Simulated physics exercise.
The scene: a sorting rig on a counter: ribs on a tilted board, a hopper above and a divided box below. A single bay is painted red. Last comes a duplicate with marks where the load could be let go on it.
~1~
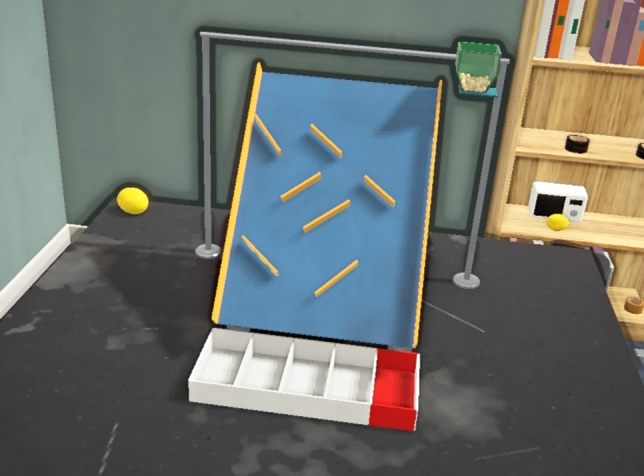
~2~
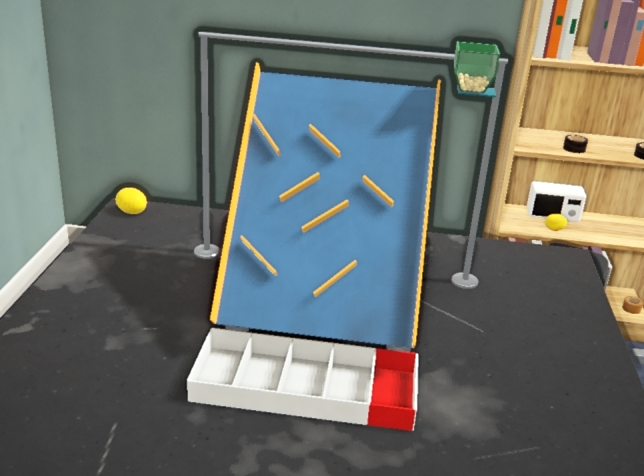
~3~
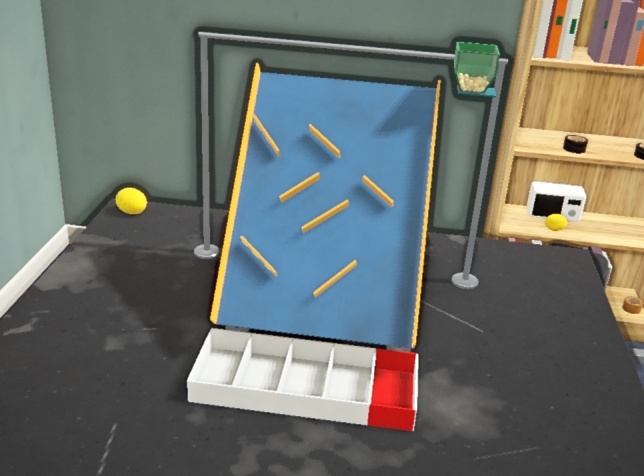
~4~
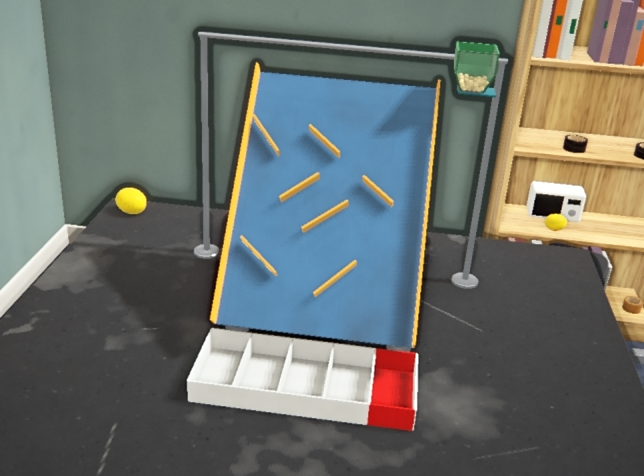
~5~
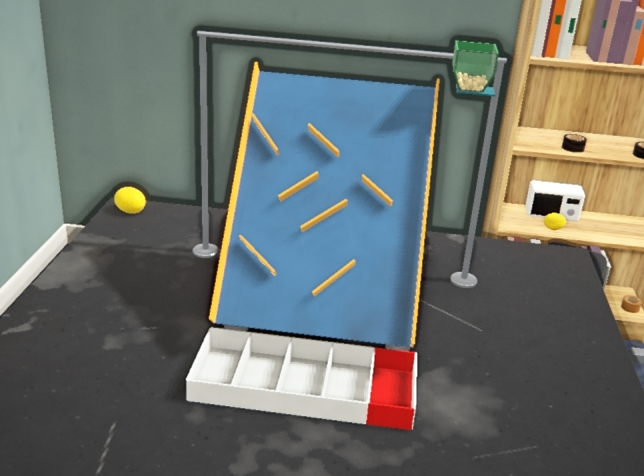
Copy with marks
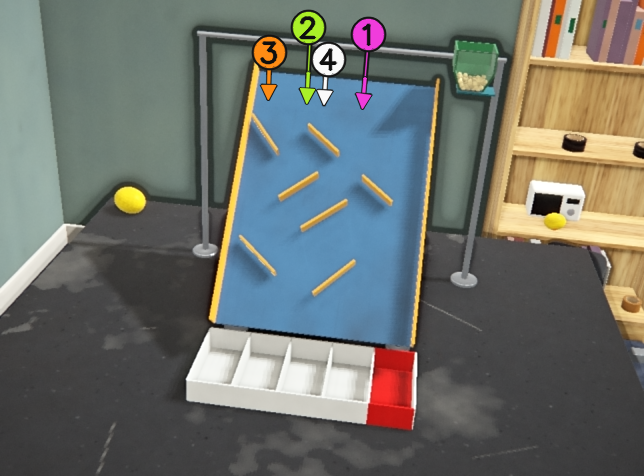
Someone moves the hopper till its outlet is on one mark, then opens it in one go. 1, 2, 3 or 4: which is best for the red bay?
Mark 1 does it best.
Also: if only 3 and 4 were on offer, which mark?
4 it is.
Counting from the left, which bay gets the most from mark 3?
The third.
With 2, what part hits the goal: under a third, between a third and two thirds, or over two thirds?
It is under a third.
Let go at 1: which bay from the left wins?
It is the fifth one.
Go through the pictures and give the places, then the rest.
The first frame shows hopper at (474, 85), soya beans, door shut.
The second frame shows ribs (253, 114) to (278, 151), (310, 125) to (339, 152), (280, 197) to (319, 173).
The third frame shows ribs (364, 176) to (393, 202), (302, 228) to (348, 201), (241, 236) to (275, 272).
The fourth frame shows ribs (314, 293) to (356, 261).
The fifth frame shows red bay at (390, 415), number 5 of 5 from the left.
On the marked copy, mark 1 meets the board at (362, 103); mark 2 meets the board at (307, 98); mark 3 meets the board at (268, 94); mark 4 meets the board at (324, 99).
For mark 1, about half in the red bay, about a third in other bays, a small part outside the box.
For mark 2, about a quarter in the red bay, most in other bays, a stray few outside the box.
For mark 3, none in the red bay, nearly all in other bays, a small part held on the board.
For mark 4, about a third in the red bay, about two thirds in other bays, a stray few outside the box.
